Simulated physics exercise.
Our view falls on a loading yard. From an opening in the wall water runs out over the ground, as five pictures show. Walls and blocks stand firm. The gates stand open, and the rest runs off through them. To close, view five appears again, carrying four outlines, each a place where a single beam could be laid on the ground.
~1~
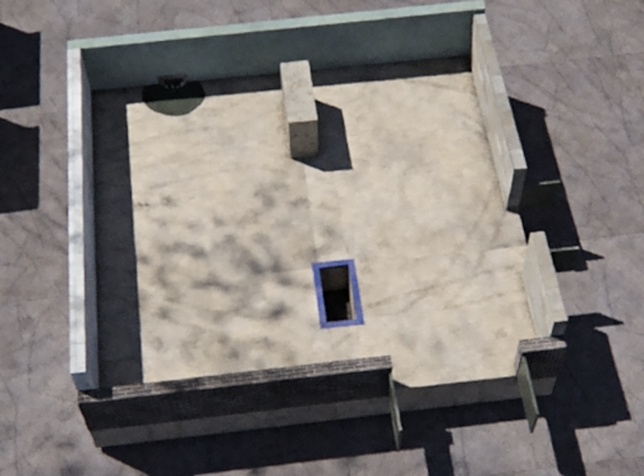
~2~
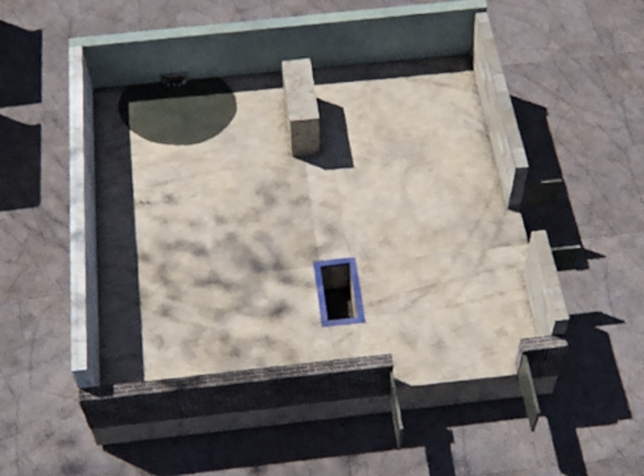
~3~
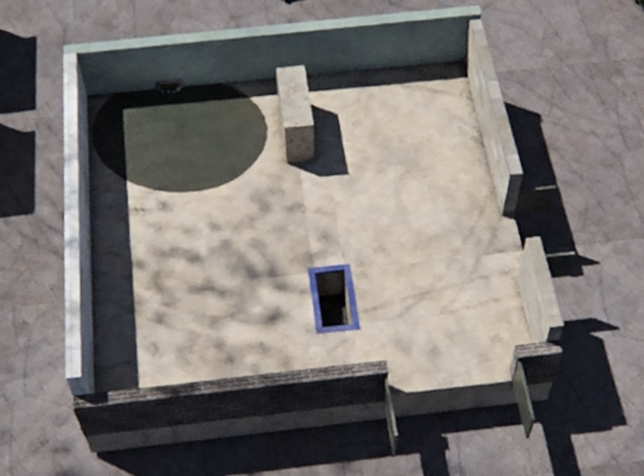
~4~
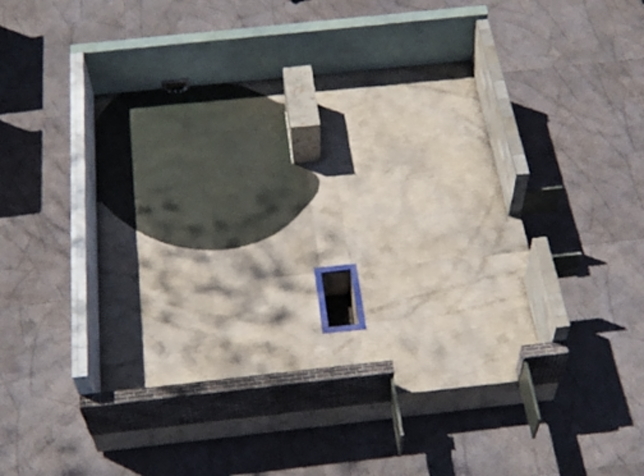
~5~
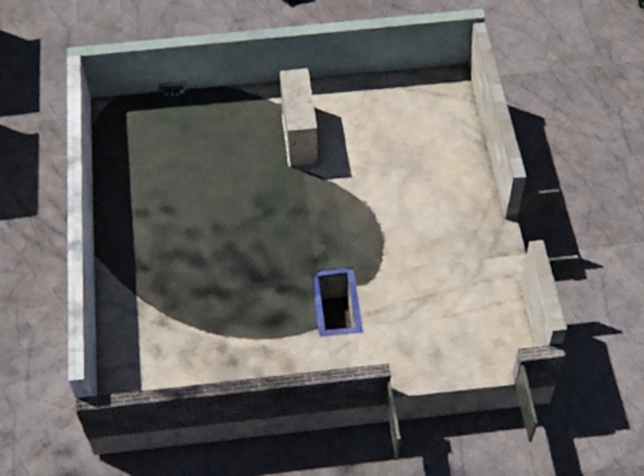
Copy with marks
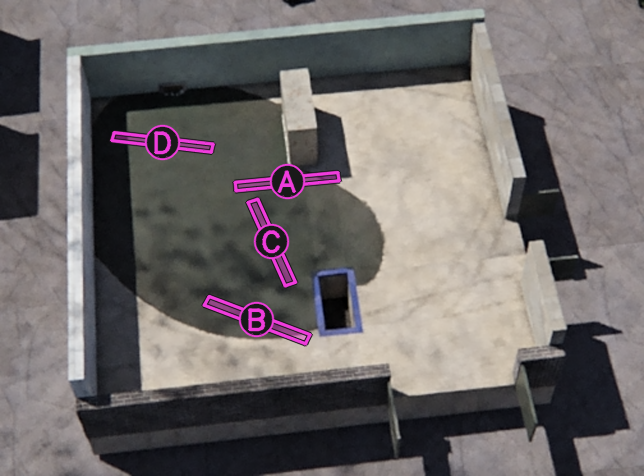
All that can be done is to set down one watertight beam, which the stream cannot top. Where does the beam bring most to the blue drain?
Take B.
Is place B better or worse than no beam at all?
Place B is better.
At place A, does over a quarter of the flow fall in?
No, it does not.
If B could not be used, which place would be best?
That would be D.
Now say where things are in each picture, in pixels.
The first picture shows outfall at (173, 80); blue drain at (338, 293); open gate at (514, 241); open gate at (451, 371); front seen at (192, 106), 2 % of the ground wet; blue drain still dry.
The second picture shows front seen at (187, 141), 6 % of the ground wet; blue drain still dry.
The third picture shows front seen at (239, 172), 12 % of the ground wet; blue drain still dry.
The fourth picture shows front seen at (240, 243), 24 % of the ground wet; blue drain still dry.
The fifth picture shows front seen at (309, 323), 39 % of the ground wet; blue drain taking water.
On the marked copy, A from (235, 186) to (338, 176); B from (206, 300) to (307, 339); C from (252, 200) to (290, 284); D from (113, 136) to (212, 148).
With A, about 18 % of the stream goes into the blue drain, about 79 % out by the gates.
With B, about 56 % of the stream goes into the blue drain, about 43 % out by the gates.
With C, about 23 % of the stream goes into the blue drain, about 75 % out by the gates.
With D, about 35 % of the stream goes into the blue drain, about 61 % out by the gates.
